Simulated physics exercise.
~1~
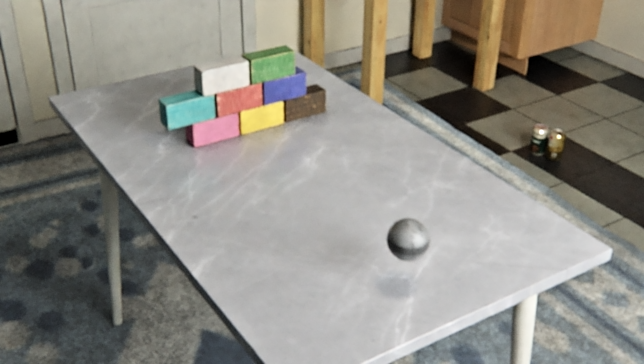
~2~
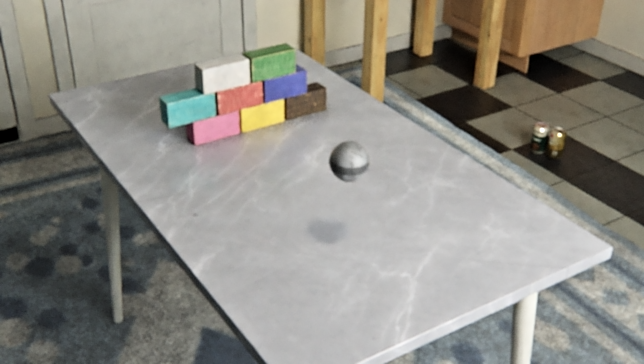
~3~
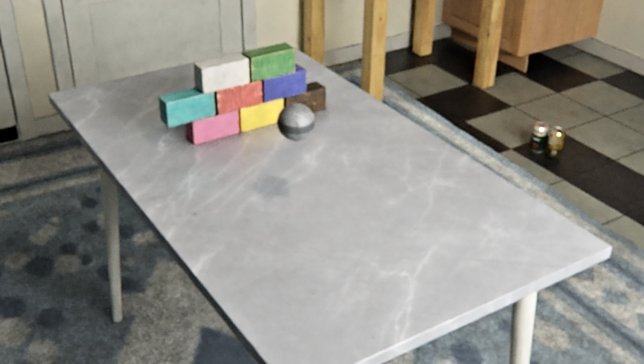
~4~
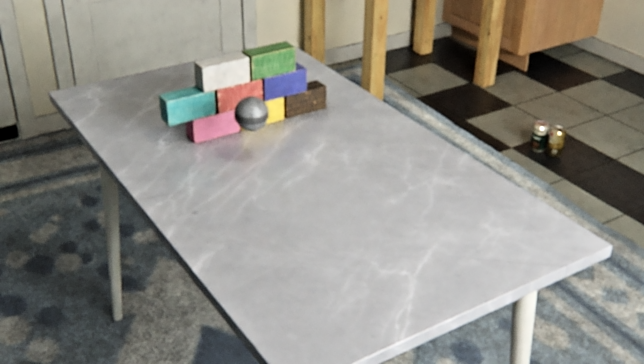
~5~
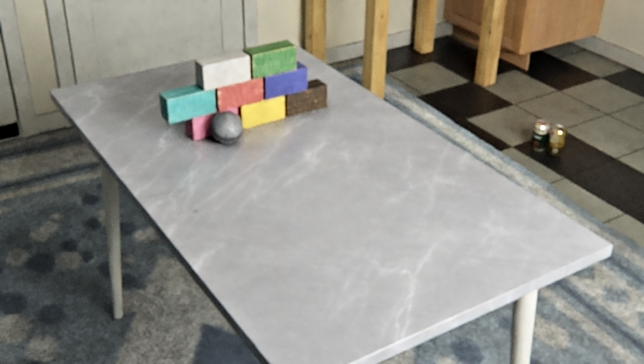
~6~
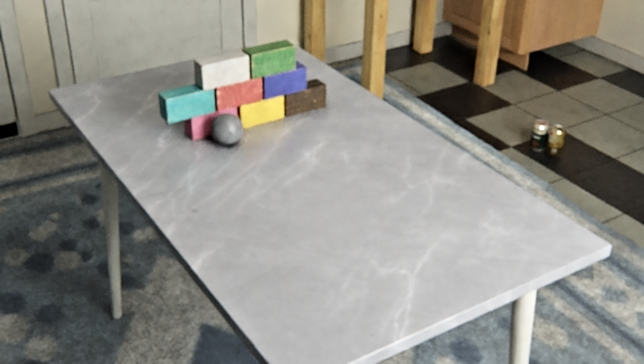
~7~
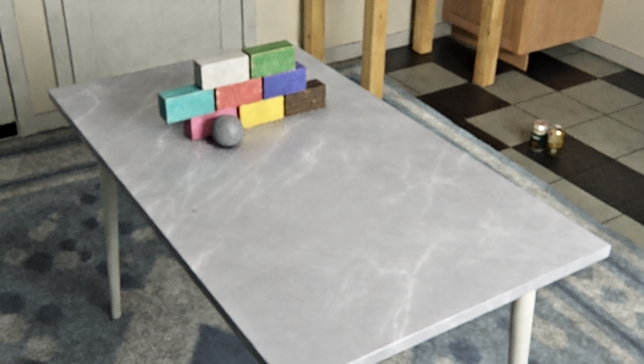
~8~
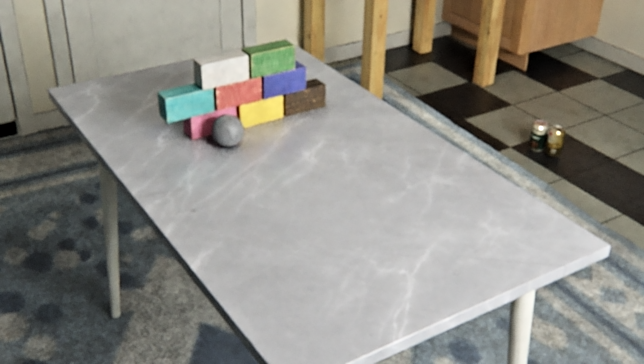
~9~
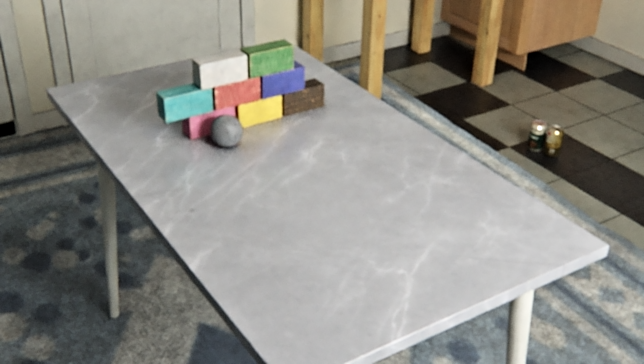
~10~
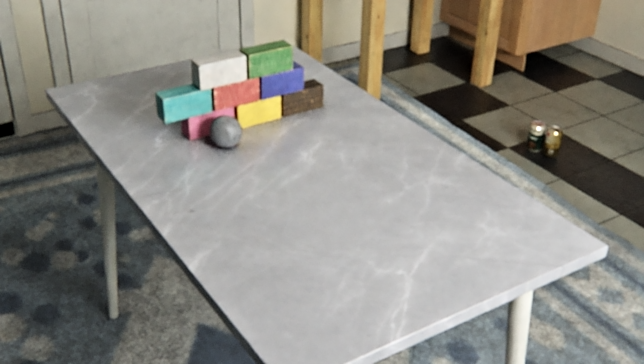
A grey ball hangs in the air above the near right part of a pale marbled table, seen from above at an angle by a slightly swaying camera. Toward the far end stands a small wall of coloured blocks, with pink, yellow and black at the bottom, turquoise, red and blue in the middle, and white and green on top. The ball flies left and away toward the wall, its shadow on the tabletop. It passes in front of the black and yellow blocks, then drops beside the pink one. There it rests, and the whole wall stays standing.
